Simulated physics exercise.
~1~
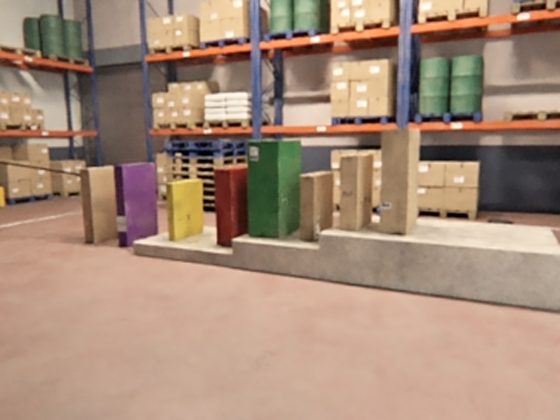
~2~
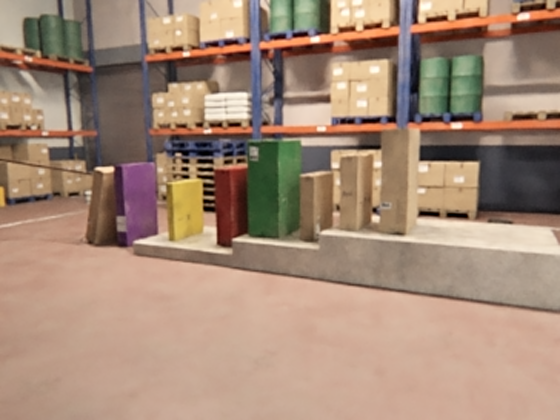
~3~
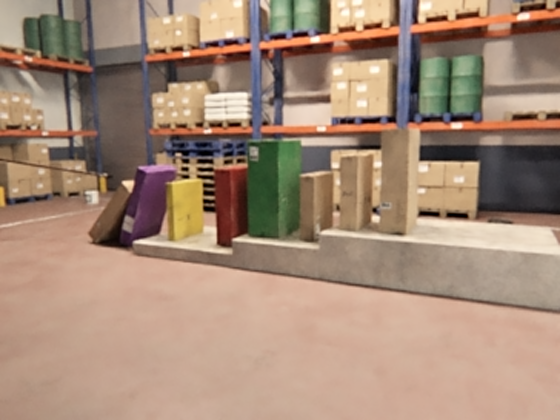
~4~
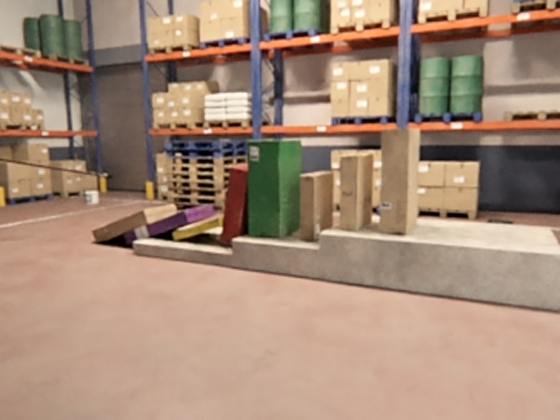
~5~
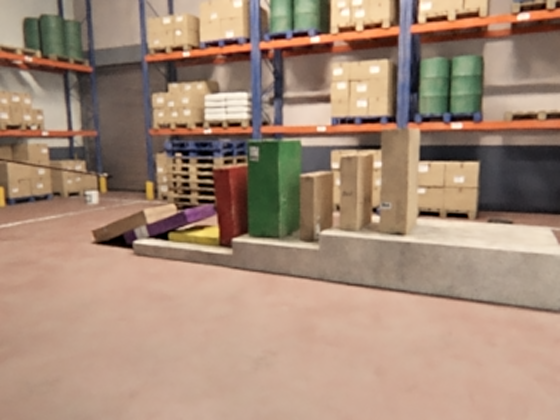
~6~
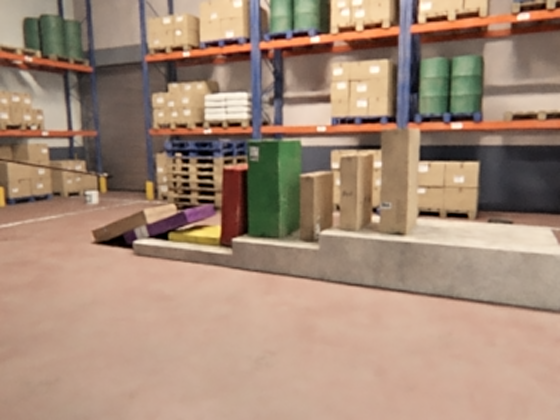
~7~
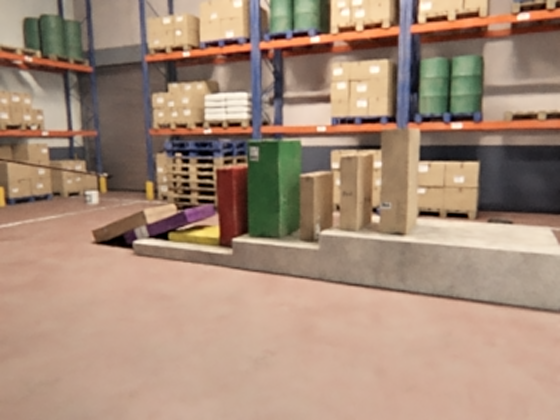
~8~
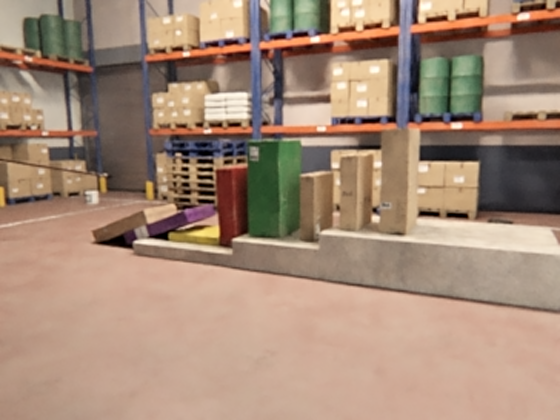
To begin with, eight upright cartons of differing heights and thicknesses stand in a row in a warehouse, the later ones on low concrete steps, with a thin pole reaching in from the left. The first, a brown one, tips to the right against the purple carton, which starts to lean as well. Both topple rightward, and the yellow carton goes down with them. The red carton tilts slightly toward the green one, then rocks back upright. The brown, purple and yellow cartons come to rest in an overlapping heap, while the red carton and the four beyond it remain standing.
